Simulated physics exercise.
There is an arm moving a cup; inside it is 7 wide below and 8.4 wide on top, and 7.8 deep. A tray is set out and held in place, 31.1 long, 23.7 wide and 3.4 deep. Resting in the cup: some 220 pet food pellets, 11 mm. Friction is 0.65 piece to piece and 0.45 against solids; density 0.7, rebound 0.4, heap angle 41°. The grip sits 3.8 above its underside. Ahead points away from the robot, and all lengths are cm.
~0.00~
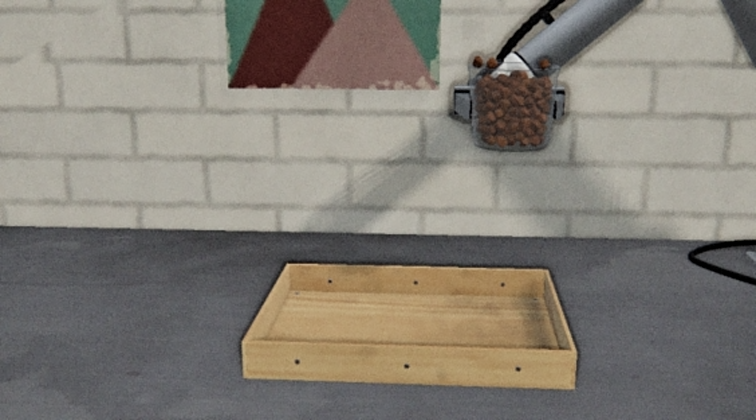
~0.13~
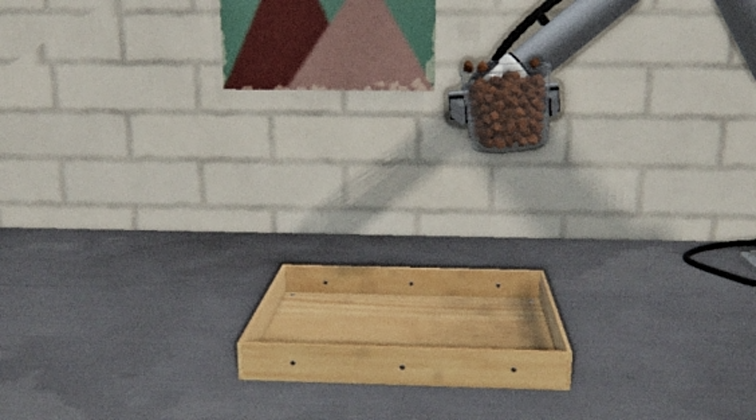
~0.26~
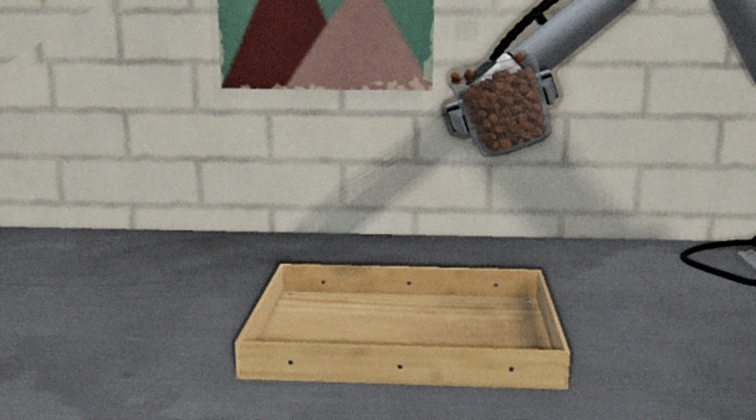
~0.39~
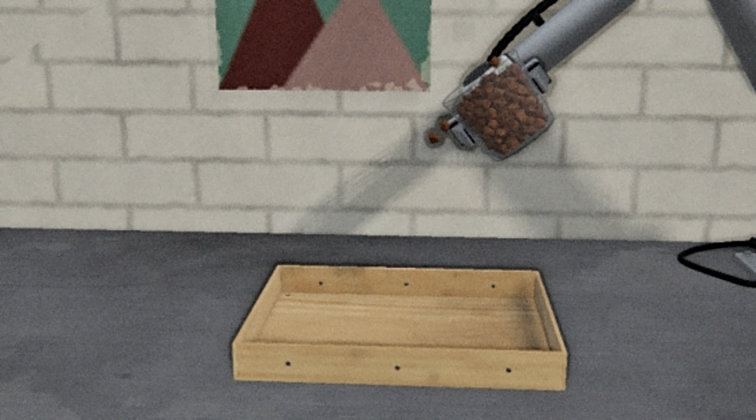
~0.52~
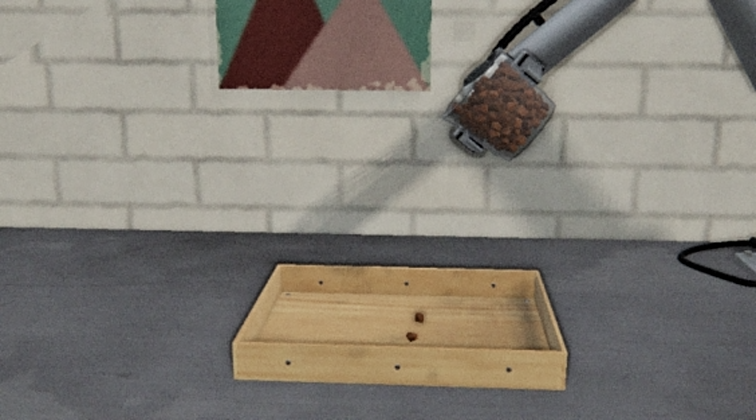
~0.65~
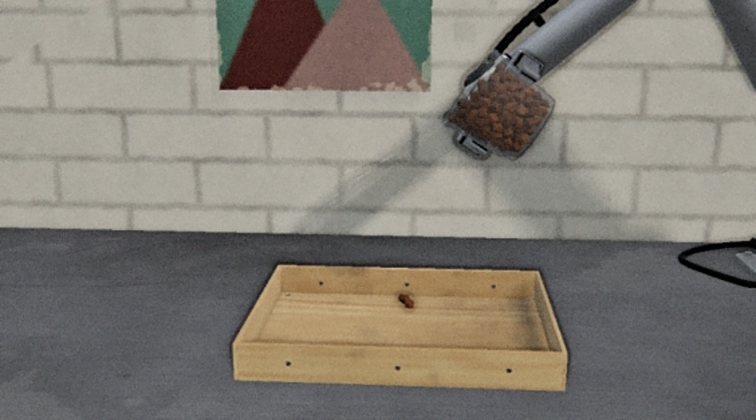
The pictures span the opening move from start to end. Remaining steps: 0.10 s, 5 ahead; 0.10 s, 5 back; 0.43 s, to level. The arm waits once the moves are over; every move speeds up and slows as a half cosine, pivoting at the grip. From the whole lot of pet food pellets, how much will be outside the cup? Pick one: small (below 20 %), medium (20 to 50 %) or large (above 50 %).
Medium.
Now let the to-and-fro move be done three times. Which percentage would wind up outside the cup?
About 55 per cent in that case.
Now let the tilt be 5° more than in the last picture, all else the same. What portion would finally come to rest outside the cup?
Then something close to 40 in a hundred.
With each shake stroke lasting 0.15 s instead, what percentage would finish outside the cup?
That gives about 20 percent.
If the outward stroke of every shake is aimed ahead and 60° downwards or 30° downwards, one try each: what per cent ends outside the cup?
Result: Approx. 5 % and 15 %, one try each.
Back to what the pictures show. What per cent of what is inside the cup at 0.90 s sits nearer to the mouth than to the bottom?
50 %.
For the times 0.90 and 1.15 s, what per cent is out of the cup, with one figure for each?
First it's 35 percent, and after that 35 percent.
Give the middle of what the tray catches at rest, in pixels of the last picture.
Around (332, 328) in the last view.
After 0.90 s, tilted 55° forward, highest piece 27 above the table; 142 in the cup, 2 in the tray, 73 in flight or on a rim.
After 1.15 s, tilted 11° forward, highest piece 29 above the table; 140 in the cup, 74 in the tray, 3 on the table or floor.
After 1.48 s, level, highest piece 29 above the table; 140 in the cup, 74 in the tray, 3 on the table or floor.
After 2.53 s, level, highest piece 29 above the table; 140 in the cup, 74 in the tray, 3 on the table or floor.
At rest, 140 in the cup, 74 in the tray, 3 on the table or floor. That is 35 % outside the cup.
